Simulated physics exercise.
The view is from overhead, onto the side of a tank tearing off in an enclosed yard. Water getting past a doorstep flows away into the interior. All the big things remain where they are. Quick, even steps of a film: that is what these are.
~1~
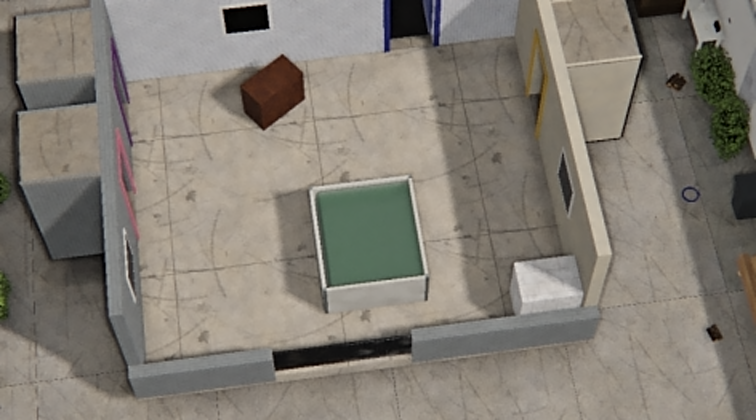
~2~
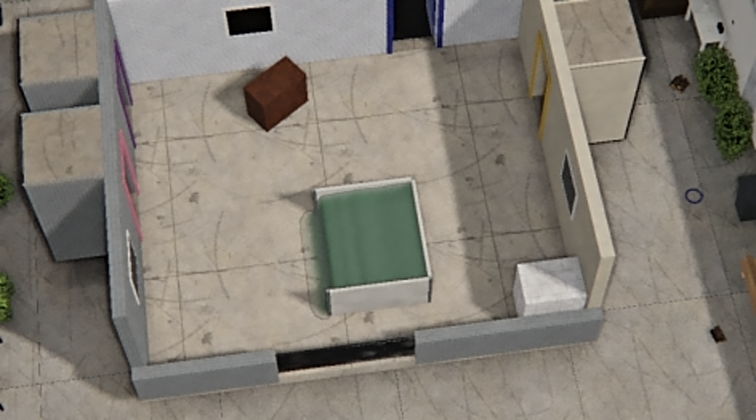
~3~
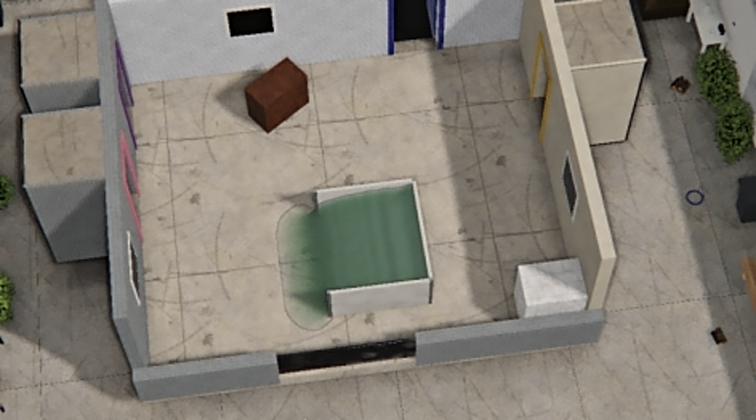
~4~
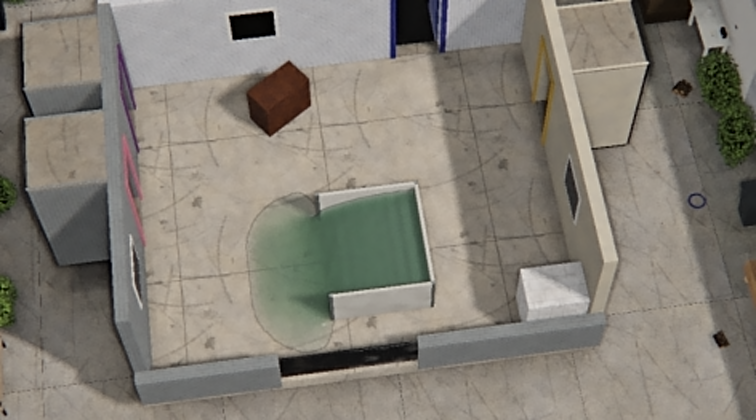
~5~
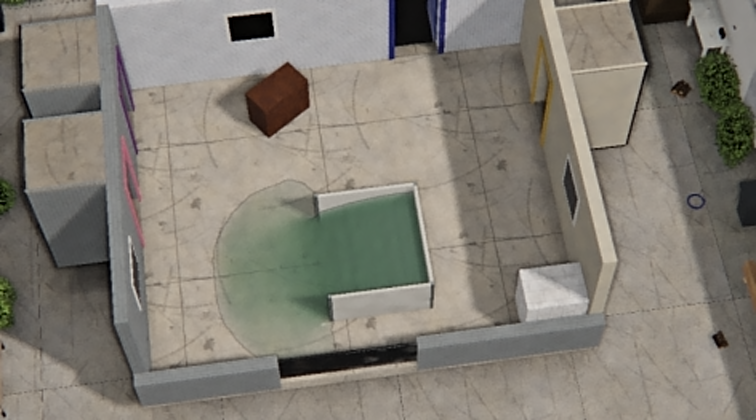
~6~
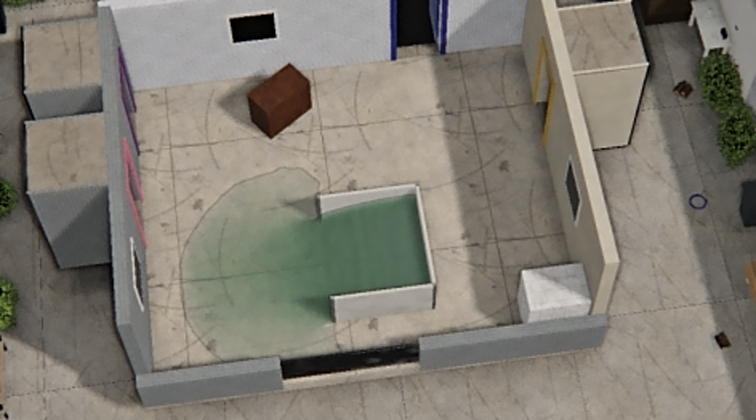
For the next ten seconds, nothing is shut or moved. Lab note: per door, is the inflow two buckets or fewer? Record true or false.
Pink door false; yellow door true; purple door false; blue door true.
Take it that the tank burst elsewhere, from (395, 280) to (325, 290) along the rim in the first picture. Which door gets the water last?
That's the door marked blue.
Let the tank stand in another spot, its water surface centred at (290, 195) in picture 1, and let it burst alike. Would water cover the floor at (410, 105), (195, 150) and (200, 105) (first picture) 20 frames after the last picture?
Spared, hit, hit.
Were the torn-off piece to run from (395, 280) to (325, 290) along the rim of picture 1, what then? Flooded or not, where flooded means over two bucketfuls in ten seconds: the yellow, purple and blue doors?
Lab note: Yellow below the mark, purple above the mark, blue above the mark.
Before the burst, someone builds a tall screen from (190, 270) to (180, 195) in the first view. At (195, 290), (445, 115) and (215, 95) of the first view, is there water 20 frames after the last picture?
Taking the three spots in turn, they are inundated, unwetted and inundated.
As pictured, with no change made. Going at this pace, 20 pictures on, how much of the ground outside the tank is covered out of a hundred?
Some 40 per cent.
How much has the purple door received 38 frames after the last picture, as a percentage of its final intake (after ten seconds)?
Share at that point: Close to 45 in a hundred.
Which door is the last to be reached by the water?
My answer: The yellow-painted one.
A moment on, water covers 35 % of the floor; the pink door under two buckets in, the yellow door not reached, the purple door not reached, the blue door not reached.
Next, water covers 35 % of the floor; the pink door over two buckets in, the yellow door not reached, the purple door wet at the sill, nothing in, the blue door not reached.
Then, water covers 40 % of the floor; the pink door far over two buckets in, the yellow door not reached, the purple door over two buckets in, the blue door not reached.
Later, water covers 75 % of the floor; the pink door far over two buckets in, the yellow door not reached, the purple door far over two buckets in, the blue door wet at the sill, nothing in.
In the end, water covers 95 % of the floor; the pink door far over two buckets in, the yellow door under two buckets in, the purple door far over two buckets in, the blue door wet at the sill, nothing in.
